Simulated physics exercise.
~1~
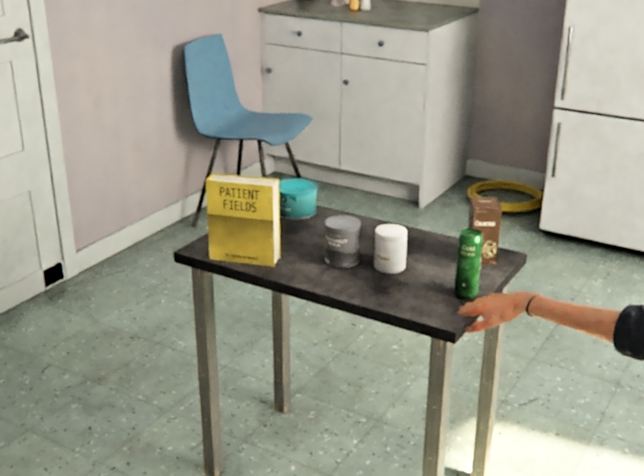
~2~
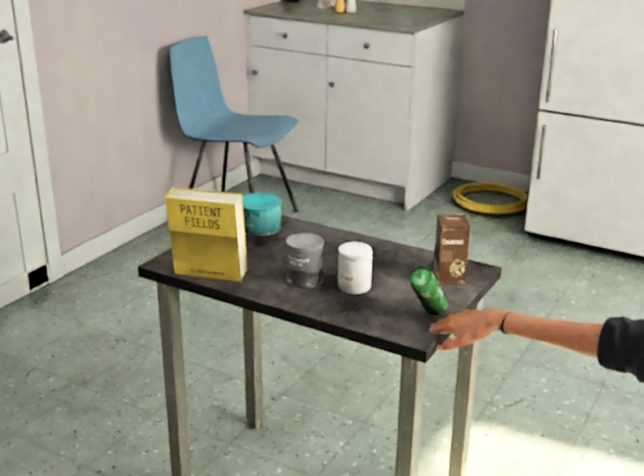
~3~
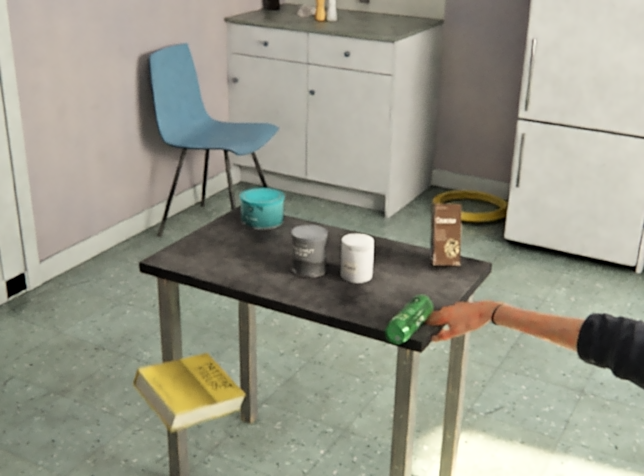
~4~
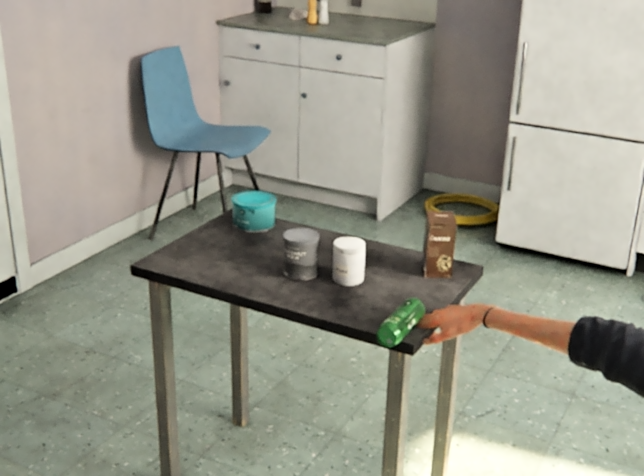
A hand jerks a small table, tipping a green can and dropping a yellow book.
